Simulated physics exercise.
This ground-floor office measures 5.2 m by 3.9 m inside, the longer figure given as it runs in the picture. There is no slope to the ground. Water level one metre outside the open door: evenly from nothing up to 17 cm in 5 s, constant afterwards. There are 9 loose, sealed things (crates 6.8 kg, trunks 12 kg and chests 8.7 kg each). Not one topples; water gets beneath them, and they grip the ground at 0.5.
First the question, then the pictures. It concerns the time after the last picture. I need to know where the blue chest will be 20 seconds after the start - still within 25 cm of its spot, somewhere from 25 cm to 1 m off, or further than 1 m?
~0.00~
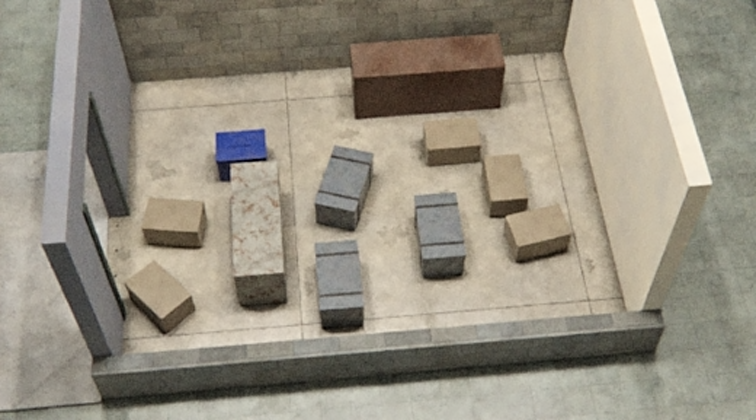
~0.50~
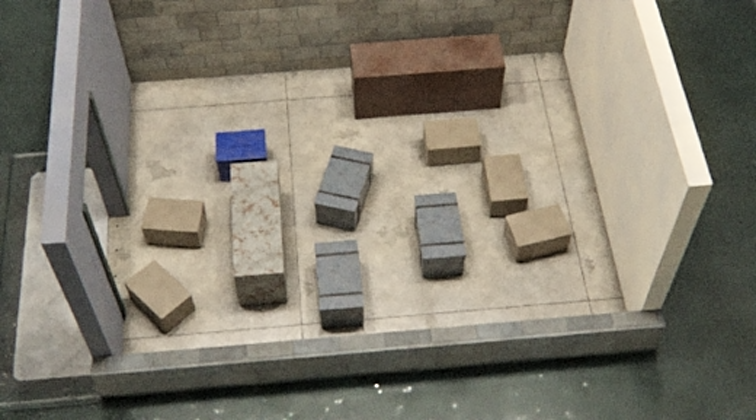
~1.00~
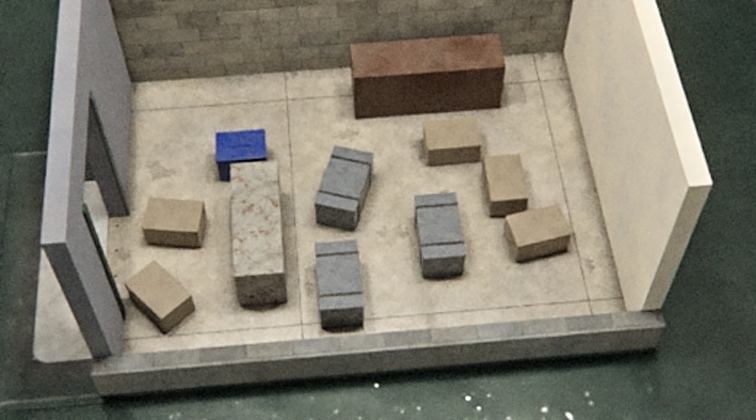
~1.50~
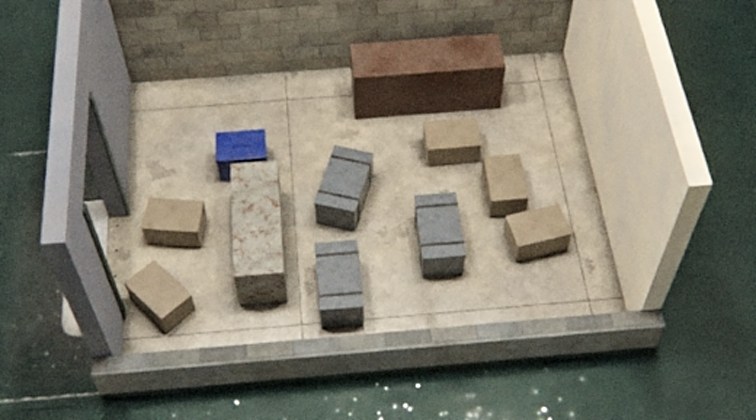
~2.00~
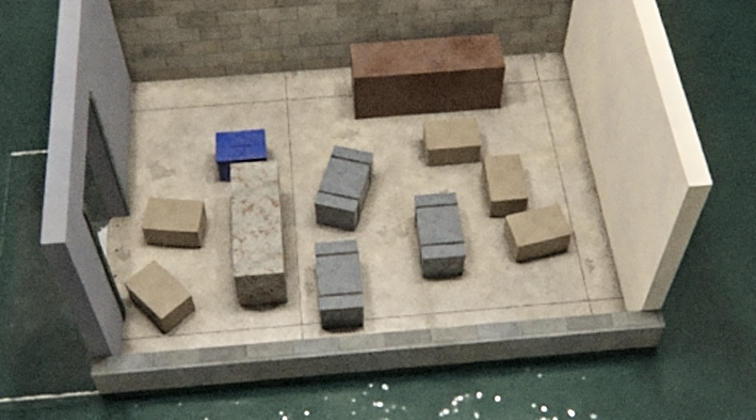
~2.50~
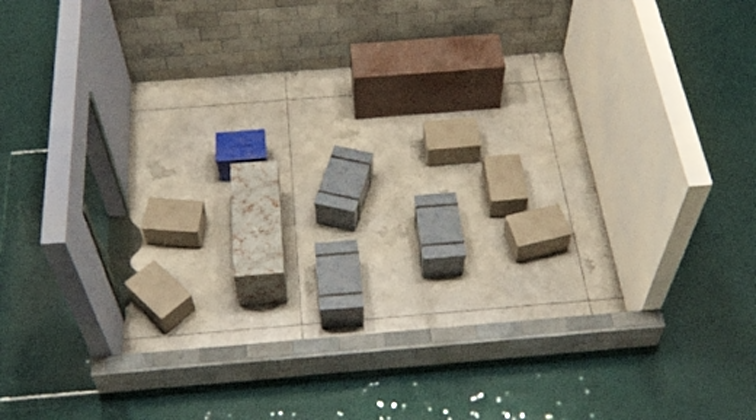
I reckon it goes over a metre.
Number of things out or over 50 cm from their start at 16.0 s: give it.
6.
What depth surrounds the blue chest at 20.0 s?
About 9 cm.
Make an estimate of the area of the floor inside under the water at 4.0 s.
I'd put it close to 2.0 m2.
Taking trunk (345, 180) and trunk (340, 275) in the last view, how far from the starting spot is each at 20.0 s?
200 cm, 200 cm.
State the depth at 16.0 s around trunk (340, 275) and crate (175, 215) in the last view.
First roughly 5 cm, second roughly 10 cm.
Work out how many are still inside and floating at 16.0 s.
Just then, the number is 9.
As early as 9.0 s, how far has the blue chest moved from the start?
Displacement near 140 cm.
After 4.0 s the blue chest is near (241, 145), 0.0 m from its start, aground; 0 afloat.
After 9.0 s the blue chest is near (325, 69), 1.4 m from its start, afloat; 3 afloat.
After 16.0 s the blue chest is near (401, 178), 1.8 m from its start, afloat; 9 afloat.
After 20.0 s the blue chest is near (377, 261), 2.1 m from its start, afloat; 9 afloat.
